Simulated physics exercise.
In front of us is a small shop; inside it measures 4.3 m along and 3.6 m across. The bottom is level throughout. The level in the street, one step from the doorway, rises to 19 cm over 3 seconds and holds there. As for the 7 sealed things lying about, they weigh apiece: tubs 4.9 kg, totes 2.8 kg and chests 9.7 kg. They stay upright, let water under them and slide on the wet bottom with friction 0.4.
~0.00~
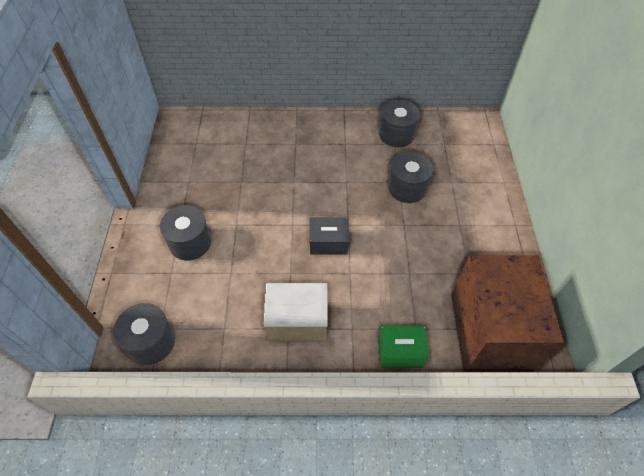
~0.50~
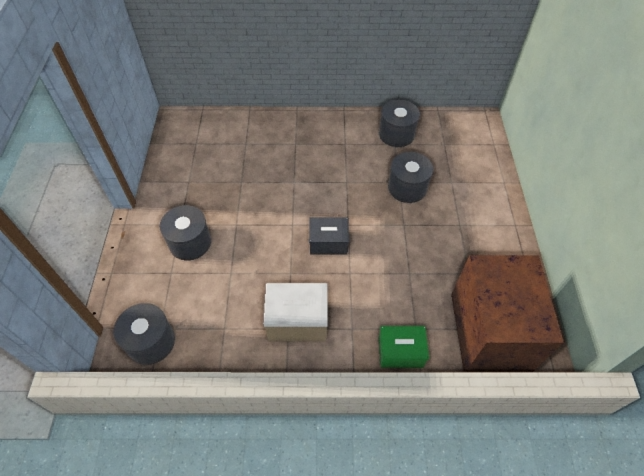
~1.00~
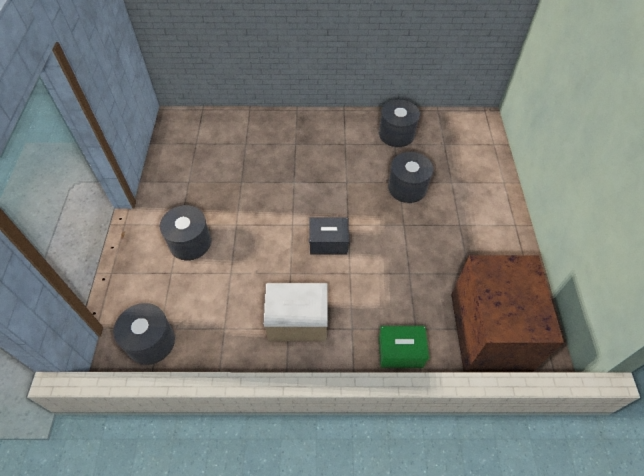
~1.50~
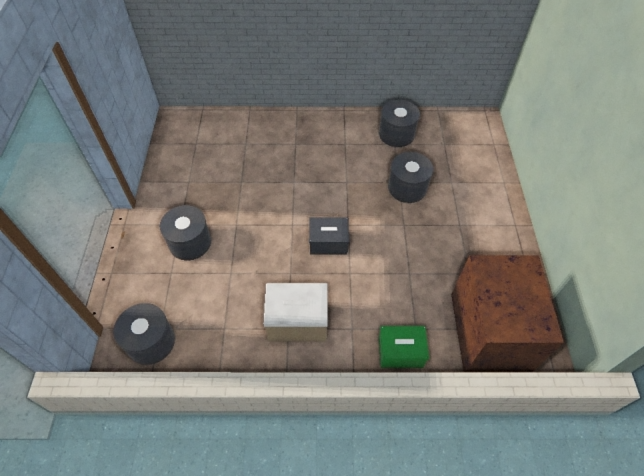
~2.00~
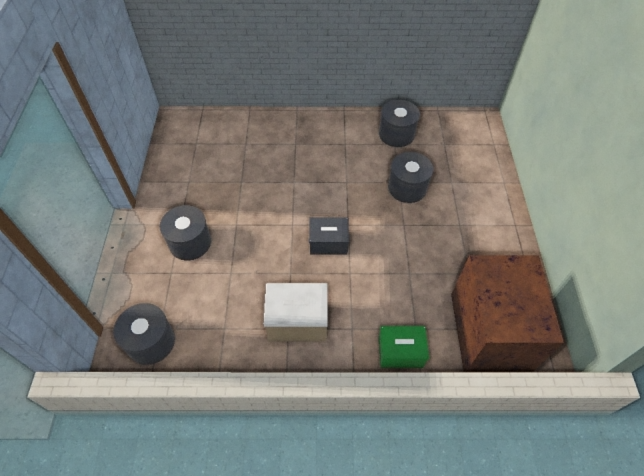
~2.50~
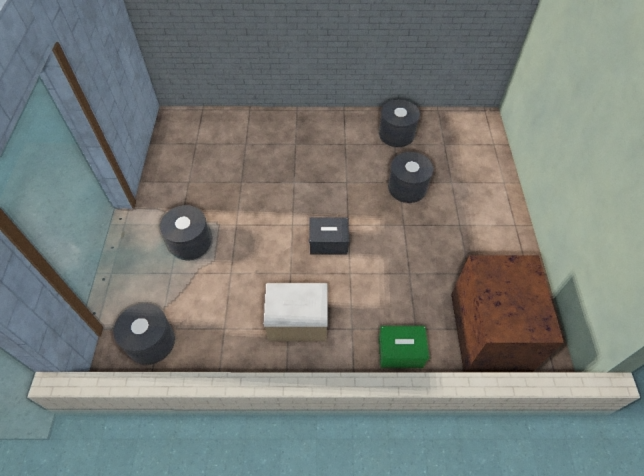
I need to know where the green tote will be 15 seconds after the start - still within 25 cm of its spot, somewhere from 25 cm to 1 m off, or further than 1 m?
It is displaced greatly.
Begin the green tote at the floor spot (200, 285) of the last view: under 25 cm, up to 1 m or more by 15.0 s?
Here it heads a good way off.
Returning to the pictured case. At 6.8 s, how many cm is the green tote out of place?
30 cm or so by then.
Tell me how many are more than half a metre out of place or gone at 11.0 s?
Result: 5.
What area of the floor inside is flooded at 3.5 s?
Around 3.5 m2 of it.
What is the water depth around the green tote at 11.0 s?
Close to 10 centimetres.
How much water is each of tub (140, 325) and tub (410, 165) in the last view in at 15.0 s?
Some 9 cm at the first, some 15 cm at the second.
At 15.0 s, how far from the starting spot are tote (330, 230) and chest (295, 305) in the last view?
Net displacement, in order: 200 cm; 250 cm.
After 3.5 s the green tote is near (404, 342), 0.0 m from its start, aground; 0 afloat.
After 6.8 s the green tote is near (440, 325), 0.3 m from its start, afloat; 6 afloat.
After 11.0 s the green tote is near (491, 203), 1.8 m from its start, afloat; 7 afloat.
After 15.0 s the green tote is near (489, 166), 2.2 m from its start, afloat; 7 afloat.
